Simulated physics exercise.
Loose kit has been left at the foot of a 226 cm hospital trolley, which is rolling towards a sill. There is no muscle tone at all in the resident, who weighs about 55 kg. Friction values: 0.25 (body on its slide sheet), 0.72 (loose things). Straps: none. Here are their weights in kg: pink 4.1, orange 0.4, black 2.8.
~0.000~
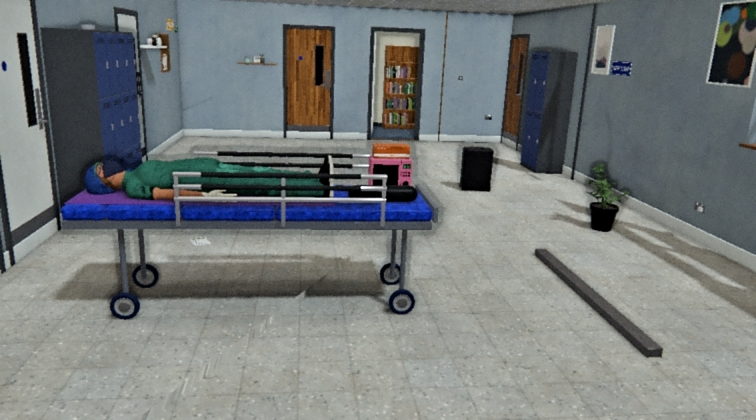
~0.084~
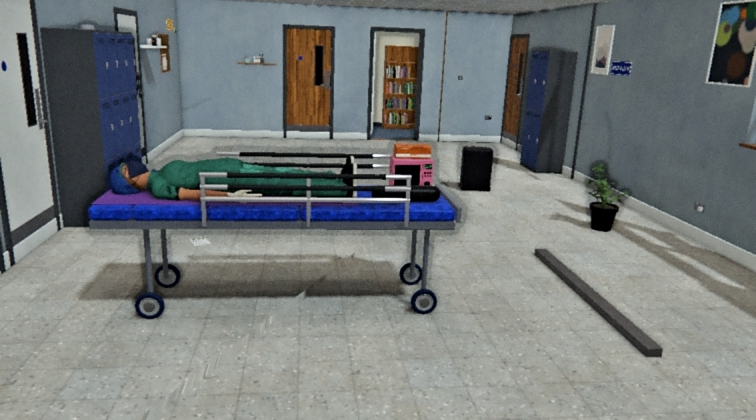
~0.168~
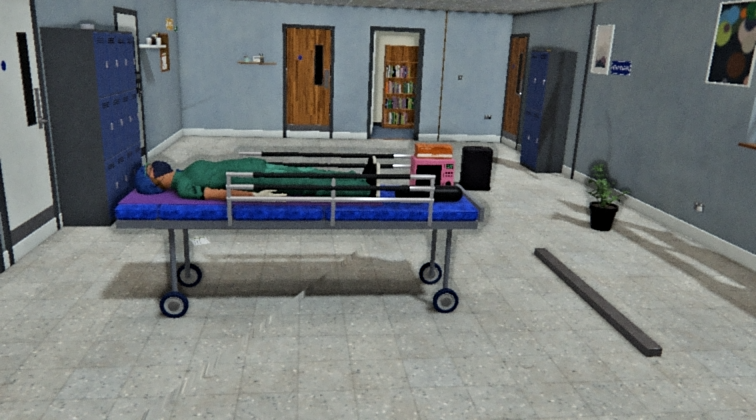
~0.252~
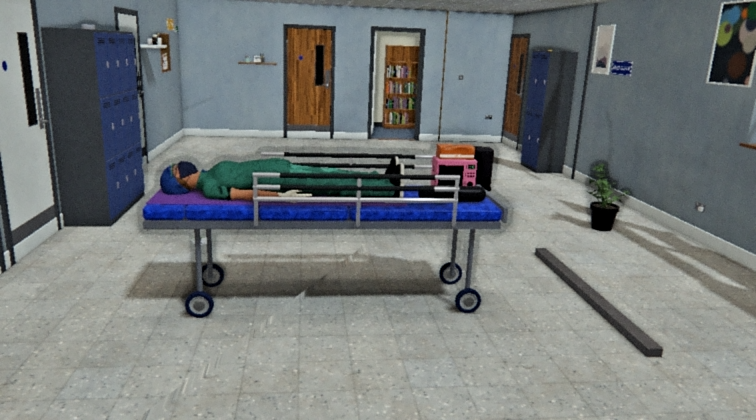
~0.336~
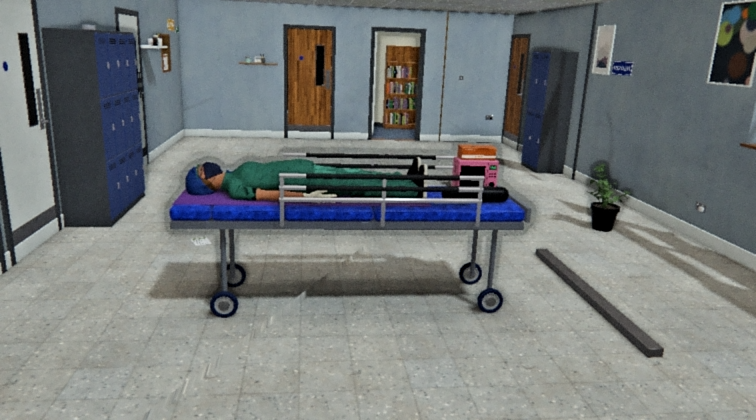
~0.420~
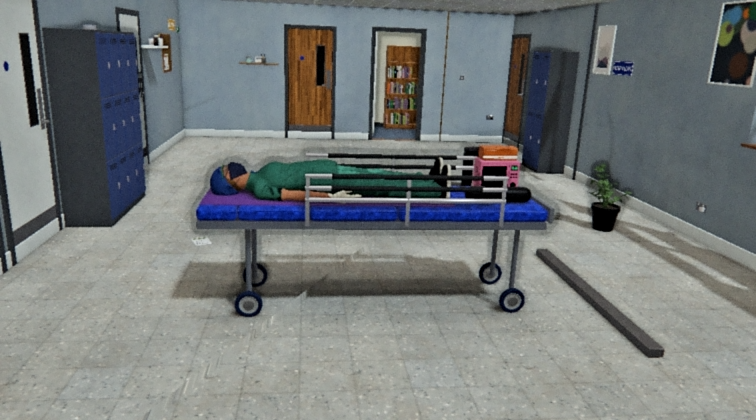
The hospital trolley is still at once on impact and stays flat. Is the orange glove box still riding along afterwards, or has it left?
Lost.
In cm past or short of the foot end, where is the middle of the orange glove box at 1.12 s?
Around 15 cm over the mark.
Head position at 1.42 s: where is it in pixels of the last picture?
Roughly (409, 183) in the last view.
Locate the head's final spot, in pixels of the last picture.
It ends up at about (409, 184).
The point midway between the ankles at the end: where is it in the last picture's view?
Around (597, 189).
Contact comes at 0.72 s.
After 0.87 s the orange glove box is 3 cm short of the foot end, tilted 0°, near (599, 155) in the last picture's view; the black gas bottle 15 cm short of the foot end, tilted 0°.
After 1.12 s the orange glove box is 17 cm past the foot end, tilted 40°, near (624, 163) in the last picture's view.
After 1.42 s the orange glove box is 47 cm past the foot end, tilted 95°, near (646, 242) in the last picture's view.
At rest, 2.6 s, pink monitor drops off; orange glove box drops off; black gas bottle drops off; left ankle stops short of the foot end.
